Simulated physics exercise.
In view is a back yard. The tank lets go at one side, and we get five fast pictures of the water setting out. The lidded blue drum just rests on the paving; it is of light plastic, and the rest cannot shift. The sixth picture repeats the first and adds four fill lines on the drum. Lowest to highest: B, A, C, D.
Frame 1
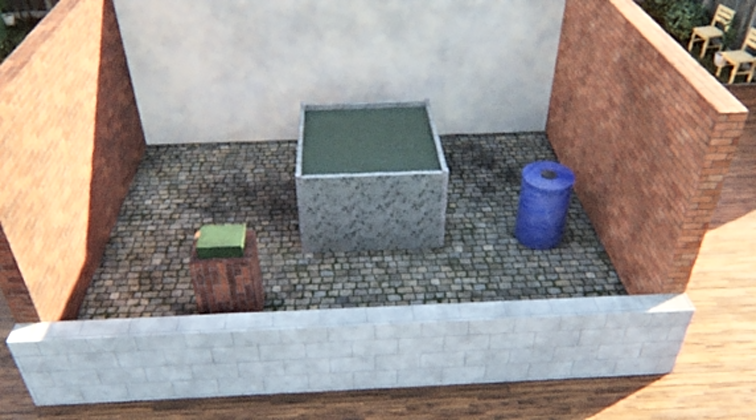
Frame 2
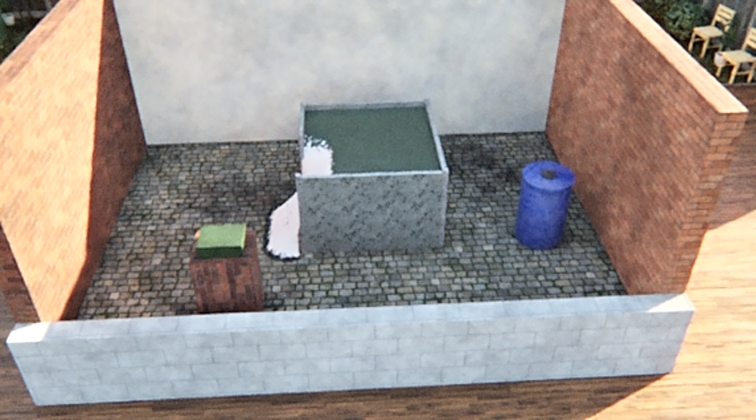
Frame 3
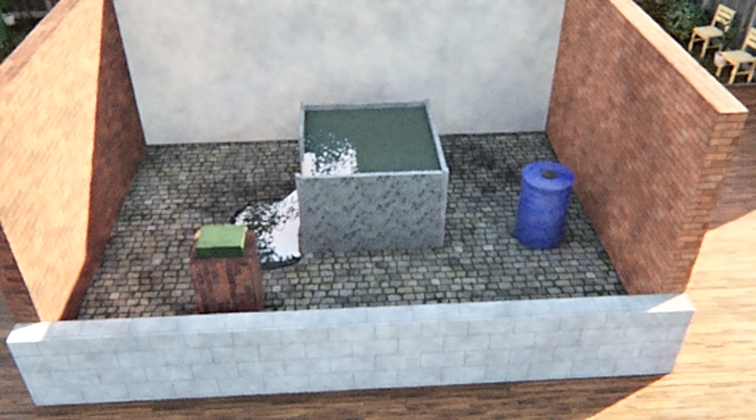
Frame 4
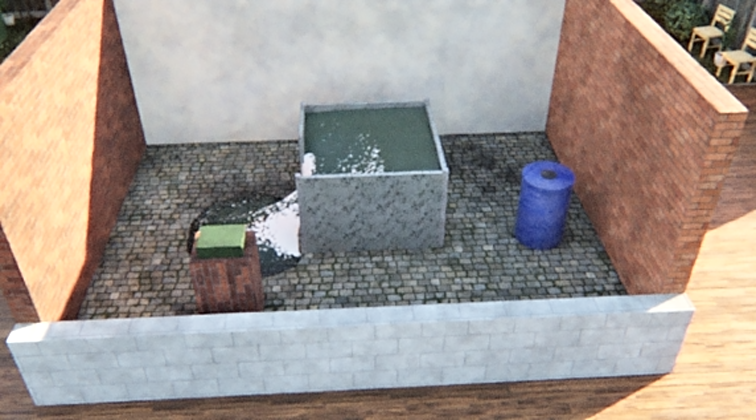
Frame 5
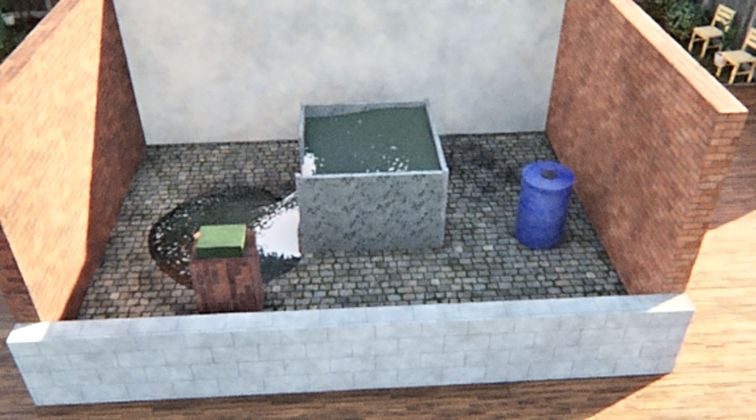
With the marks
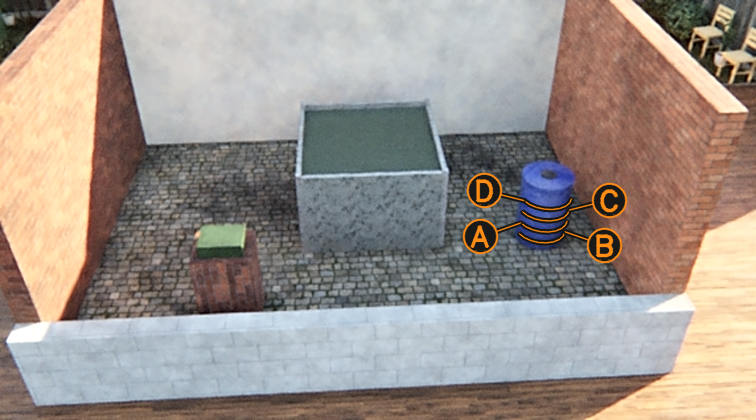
In a back yard, water gushed from the left side of a full tank, foaming onto the stone ground and spreading around a small brown block with a green top, while a blue drum stood still.
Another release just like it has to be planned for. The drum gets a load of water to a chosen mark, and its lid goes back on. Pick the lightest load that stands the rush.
Take A.
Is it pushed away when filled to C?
No, that is safe.
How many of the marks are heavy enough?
Three.
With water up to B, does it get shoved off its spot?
Yes, it does.
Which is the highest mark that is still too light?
Mark B.
On the marked copy, A at (548, 232); B at (546, 242); C at (550, 220); D at (552, 209); from the bottom up B, A, C, D.
With A, it does not move.
With B, it is pushed about half its own width away.
With C, it does not move.
With D, it does not move.
